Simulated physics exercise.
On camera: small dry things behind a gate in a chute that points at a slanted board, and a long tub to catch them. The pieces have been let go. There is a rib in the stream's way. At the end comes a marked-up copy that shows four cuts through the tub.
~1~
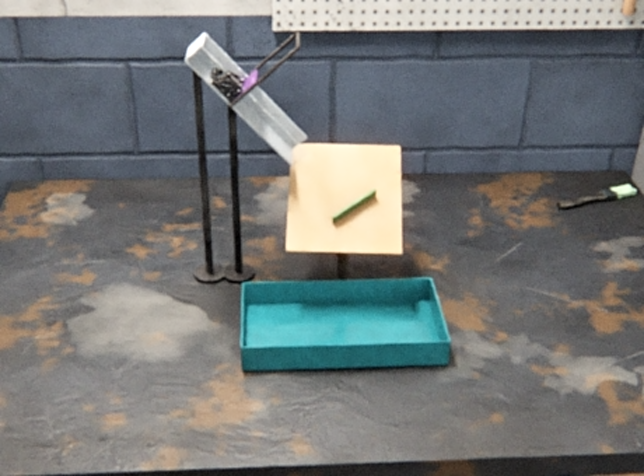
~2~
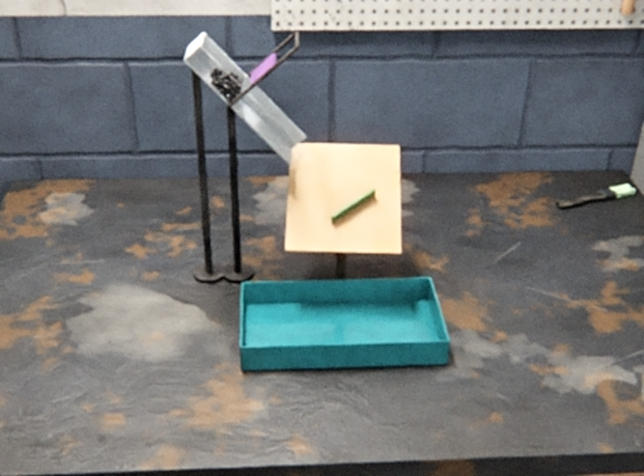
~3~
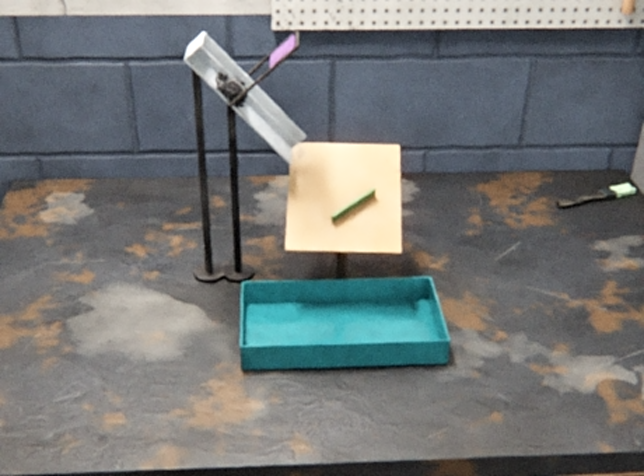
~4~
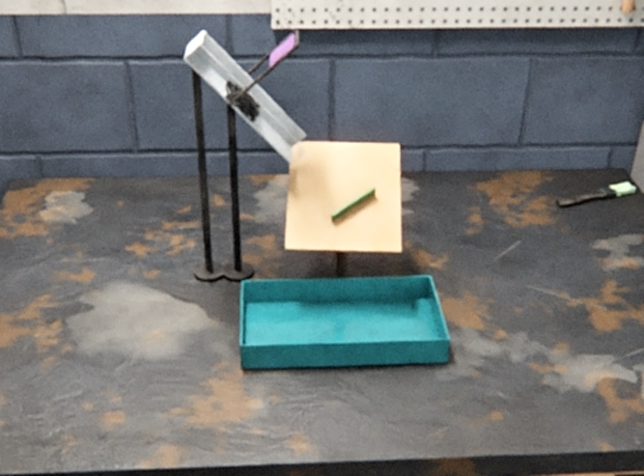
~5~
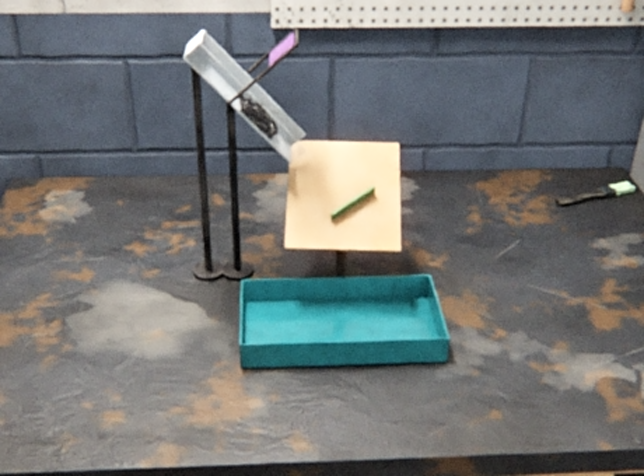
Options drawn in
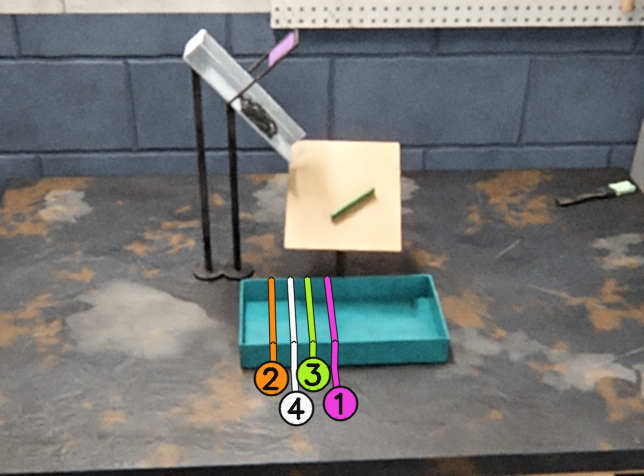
A purple gate on a steep clear chute swung up, and the small black beans behind it slid down to the right, stretching out above a tilted tan board and an empty teal tub.
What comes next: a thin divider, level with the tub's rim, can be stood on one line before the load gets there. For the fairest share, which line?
Use line 3.
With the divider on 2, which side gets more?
The right side.
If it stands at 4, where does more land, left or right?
More lands on the right.
On the marked copy, line 1 crosses the front rim at (334, 342); line 2 crosses the front rim at (273, 343); line 3 crosses the front rim at (312, 342); line 4 crosses the front rim at (294, 343).
For line 1, of what is caught, nearly all on the left of the divider, a small part on the right.
For line 2, of what is caught, none on the left of the divider, all on the right.
For line 3, of what is caught, about a quarter on the left of the divider, about two thirds on the right.
For line 4, of what is caught, none on the left of the divider, all on the right.
